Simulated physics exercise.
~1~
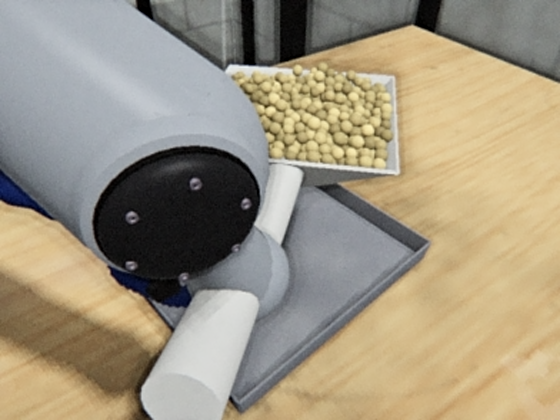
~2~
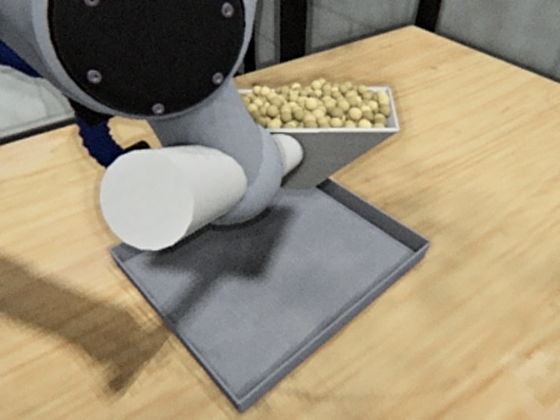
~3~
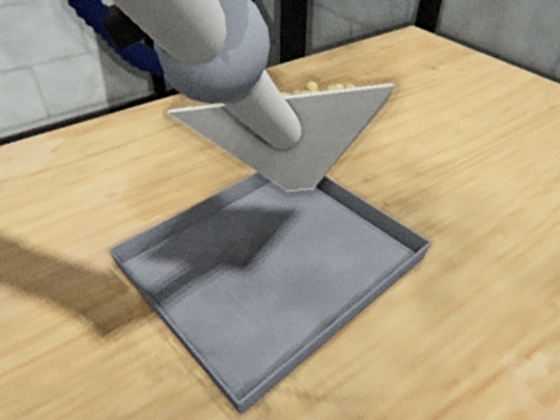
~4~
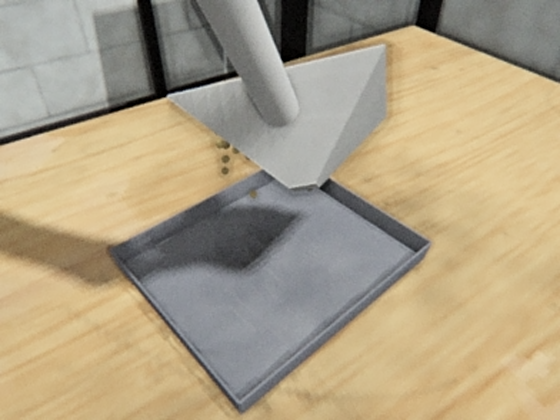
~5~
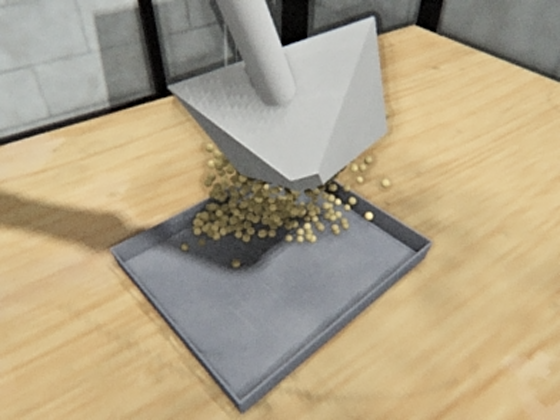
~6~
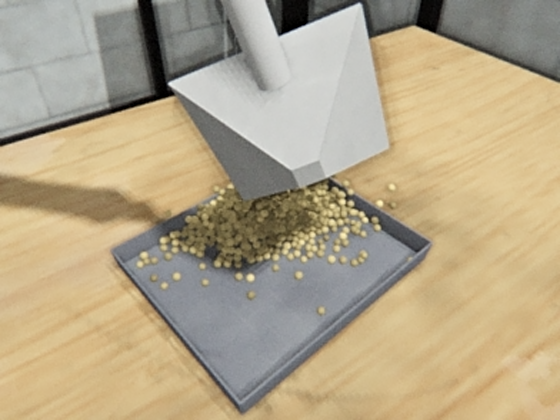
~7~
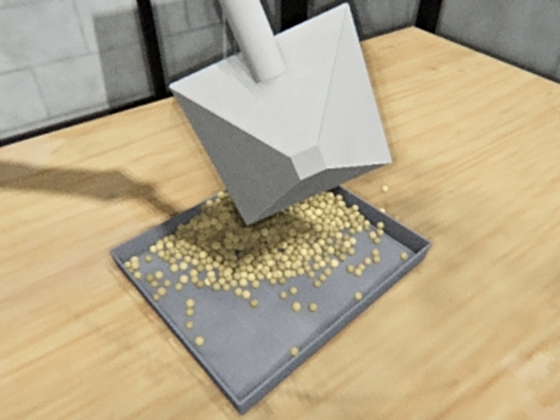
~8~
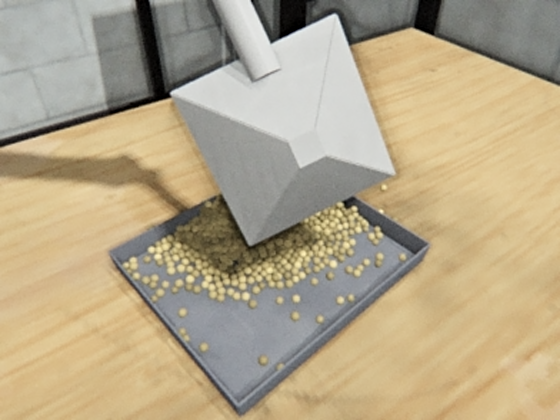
Robot arm tilting a pale scoop of round yellowish beans, pouring them into a grey tray where they spread in a heap.
